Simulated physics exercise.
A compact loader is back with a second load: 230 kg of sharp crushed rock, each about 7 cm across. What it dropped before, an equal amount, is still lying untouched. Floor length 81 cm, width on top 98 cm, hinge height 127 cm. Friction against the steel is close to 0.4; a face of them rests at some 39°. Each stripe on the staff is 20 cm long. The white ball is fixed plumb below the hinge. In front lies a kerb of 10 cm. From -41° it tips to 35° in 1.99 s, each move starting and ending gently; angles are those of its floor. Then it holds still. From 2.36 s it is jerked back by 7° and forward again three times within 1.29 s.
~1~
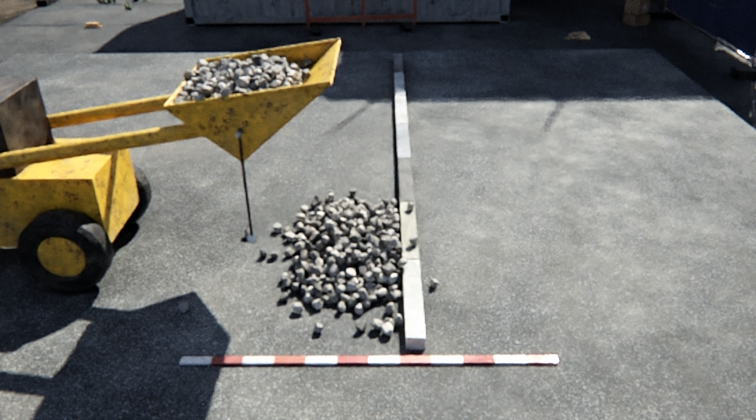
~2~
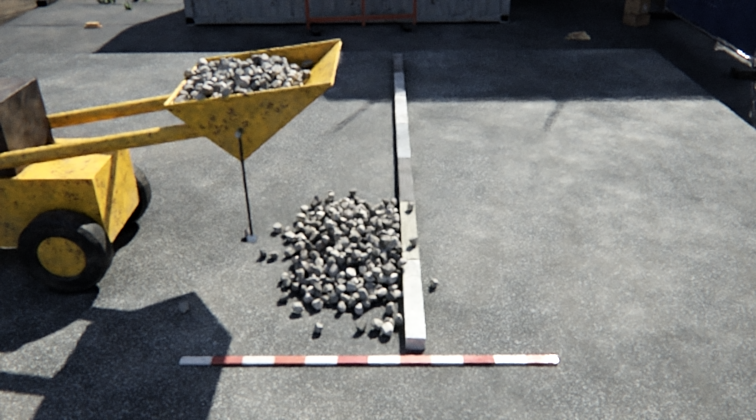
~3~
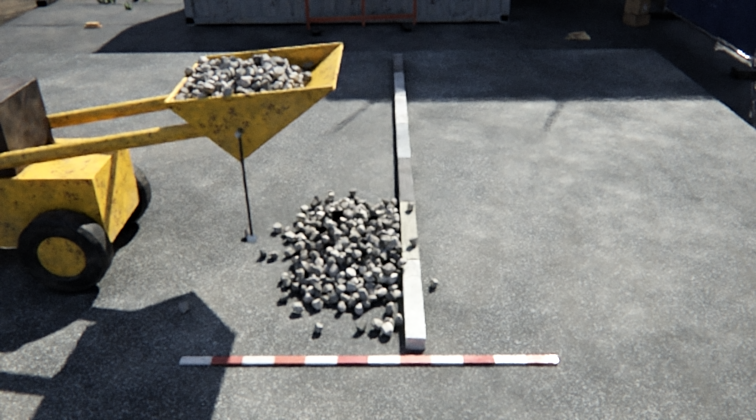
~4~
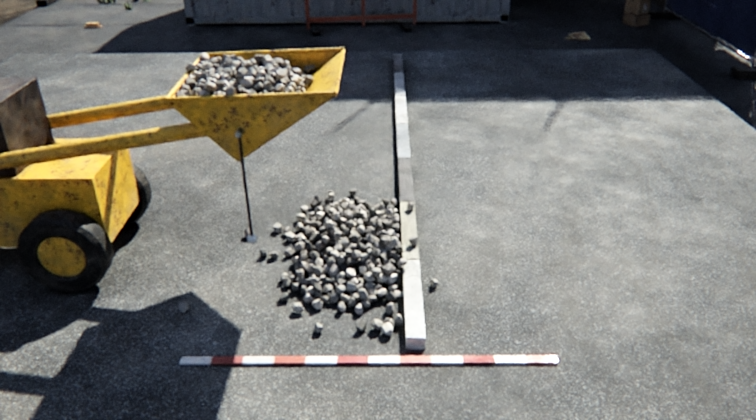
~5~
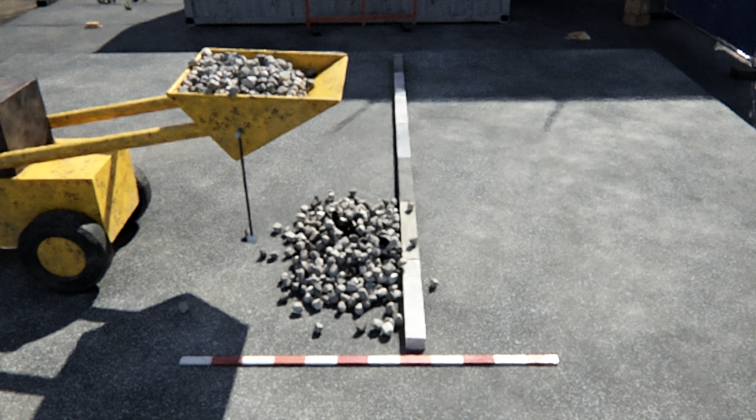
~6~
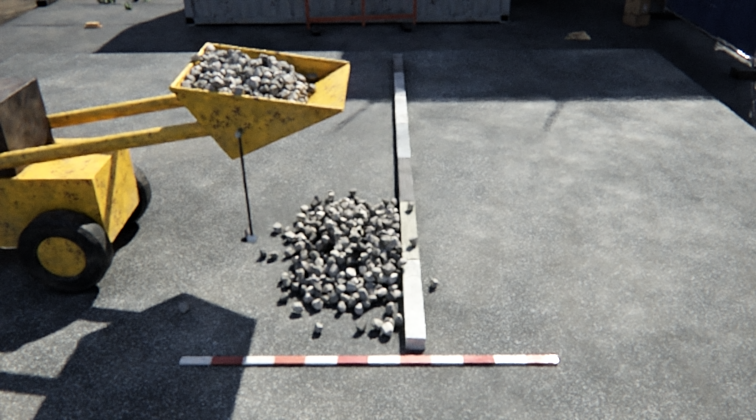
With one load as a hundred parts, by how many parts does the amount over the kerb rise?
Roughly 22 per cent of a load more.
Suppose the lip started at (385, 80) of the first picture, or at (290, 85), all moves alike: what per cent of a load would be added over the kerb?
Near 75 per cent from the first place, 0 from the second.
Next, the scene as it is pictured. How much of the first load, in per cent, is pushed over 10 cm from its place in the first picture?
About 0 per cent.
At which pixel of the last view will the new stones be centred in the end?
Their middle is at about (386, 236).
Then, 0.9 s after the last picture the floor is at 23°; in per cent of one load, 100 in the bucket, 100 on this side of the kerb; the foremost stones are at (406, 246).
Then, 1.5 s after the last picture the floor is at 35°; in per cent of one load, 45 in the bucket, 155 on this side of the kerb; the foremost stones are at (409, 238).
Then, 3.5 s after the last picture the floor is at 35°; in per cent of one load, 0 in the bucket, 178 on this side of the kerb, 22 over the kerb; the foremost stones are at (497, 251).
Then, 6.1 s after the last picture the floor is at 35°; in per cent of one load, 0 in the bucket, 178 on this side of the kerb, 22 over the kerb; the foremost stones are at (497, 251). Net gain over the kerb, 22.
